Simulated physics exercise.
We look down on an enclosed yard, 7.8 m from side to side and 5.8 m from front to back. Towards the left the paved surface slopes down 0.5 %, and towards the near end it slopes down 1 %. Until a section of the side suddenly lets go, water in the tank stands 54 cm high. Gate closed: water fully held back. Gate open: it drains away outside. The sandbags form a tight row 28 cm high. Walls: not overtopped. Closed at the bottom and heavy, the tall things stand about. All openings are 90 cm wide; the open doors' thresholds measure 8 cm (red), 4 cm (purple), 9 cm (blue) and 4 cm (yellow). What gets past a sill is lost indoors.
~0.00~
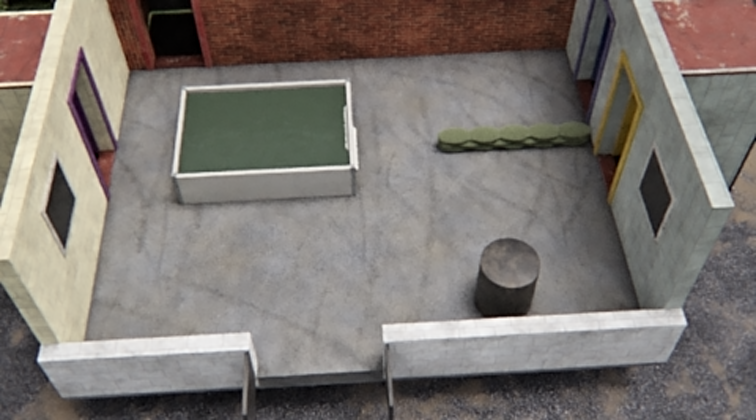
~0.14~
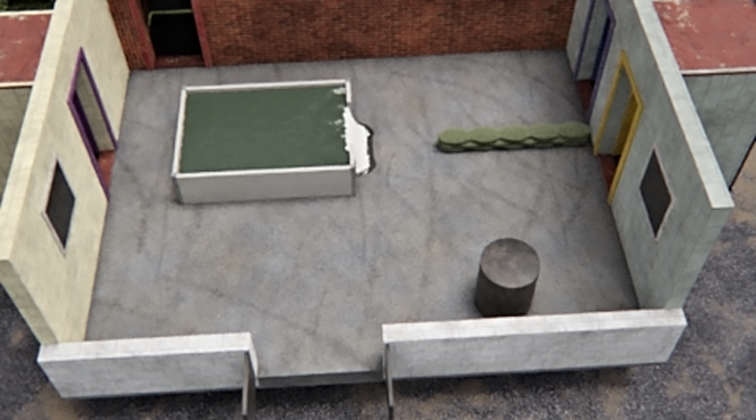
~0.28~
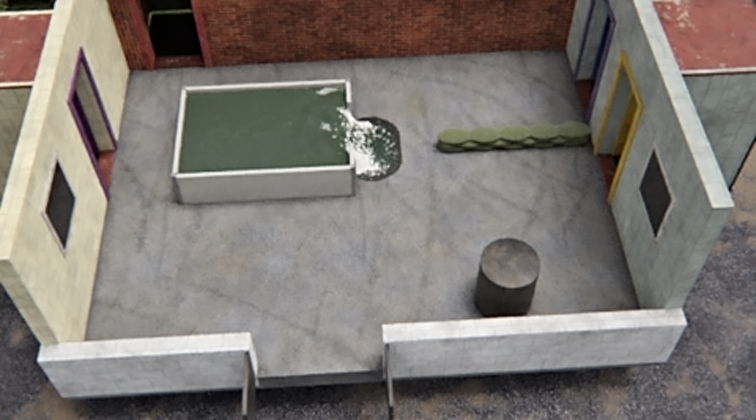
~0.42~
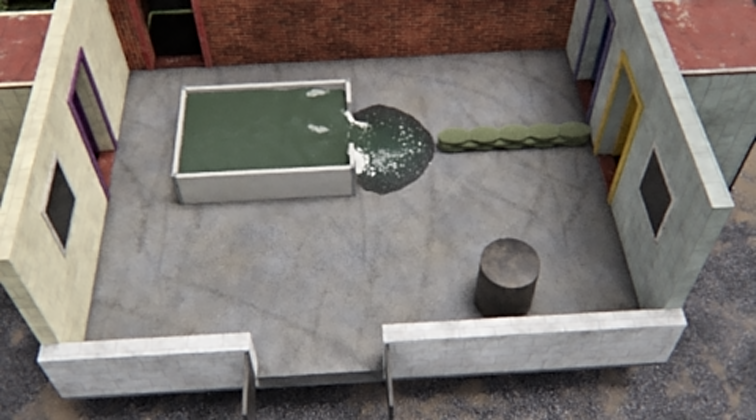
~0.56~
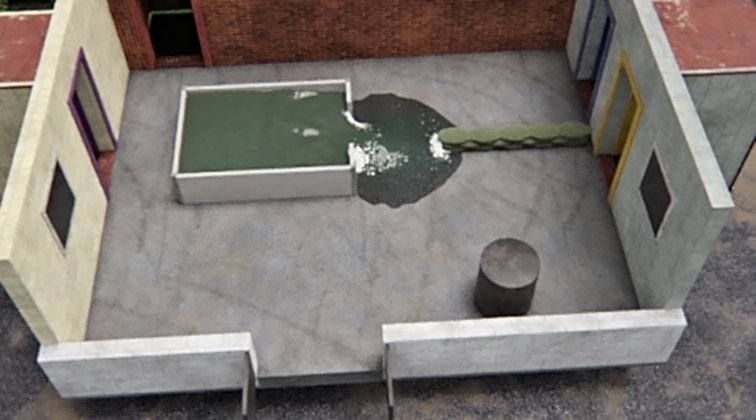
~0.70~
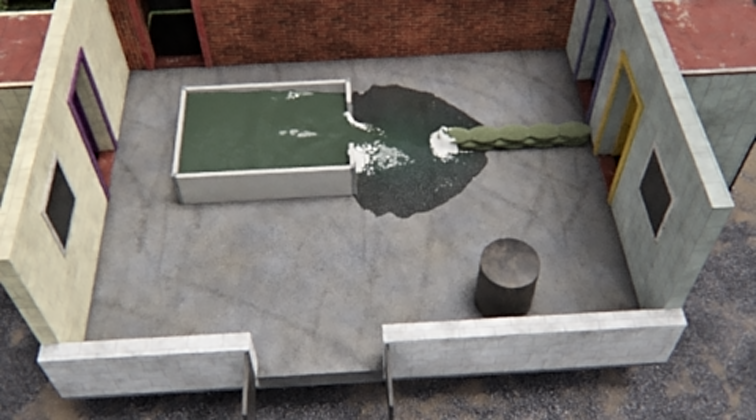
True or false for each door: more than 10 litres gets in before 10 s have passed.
Red door false, purple door false, blue door true, yellow door true.
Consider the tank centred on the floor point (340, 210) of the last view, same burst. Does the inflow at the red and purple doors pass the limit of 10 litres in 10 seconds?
Result - red door does not exceed it, purple door does not exceed it.
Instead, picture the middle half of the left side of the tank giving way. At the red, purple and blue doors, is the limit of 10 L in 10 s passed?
Log - red: Threshold topped, purple: Threshold topped, blue: Threshold not reached.
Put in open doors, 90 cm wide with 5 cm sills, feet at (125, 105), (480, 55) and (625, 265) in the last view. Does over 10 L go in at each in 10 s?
In sequence the answers are less than that, more than that and more than that.
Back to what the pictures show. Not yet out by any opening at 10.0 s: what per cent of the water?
94 %.
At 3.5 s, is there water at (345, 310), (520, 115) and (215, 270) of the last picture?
Well, the first is untouched by it, the next drenched, the last untouched by it.
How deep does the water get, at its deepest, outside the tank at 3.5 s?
Around 24 centimetres.
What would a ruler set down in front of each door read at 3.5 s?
Centimetres: Red 0 / purple 0 / blue 18 / yellow 11.
After 1.4 s water covers 20 % of the floor and is deepest (30 cm) near (360, 146); red door not reached, purple door not reached, blue door not reached, yellow door not reached.
After 2.2 s water covers 35 % of the floor and is deepest (30 cm) near (439, 150); red door not reached, purple door not reached, blue door 13 cm at the sill, 2 L in, yellow door 8 cm at the sill, 1 L in.
After 3.5 s water covers 40 % of the floor and is deepest (24 cm) near (636, 338); red door not reached, purple door not reached, blue door 18 cm at the sill, 21 L in, yellow door 11 cm at the sill, 25 L in.
After 6.0 s water covers 55 % of the floor and is deepest (18 cm) near (437, 142); red door not reached, purple door not reached, blue door 12 cm at the sill, 63 L in, yellow door 5 cm at the sill, 52 L in.
After 10.0 s water covers 80 % of the floor and is deepest (12 cm) near (128, 81); red door 3 cm at the sill, 0 L in, purple door not reached, blue door 9 cm at the sill, 74 L in, yellow door 6 cm at the sill, 70 L in.
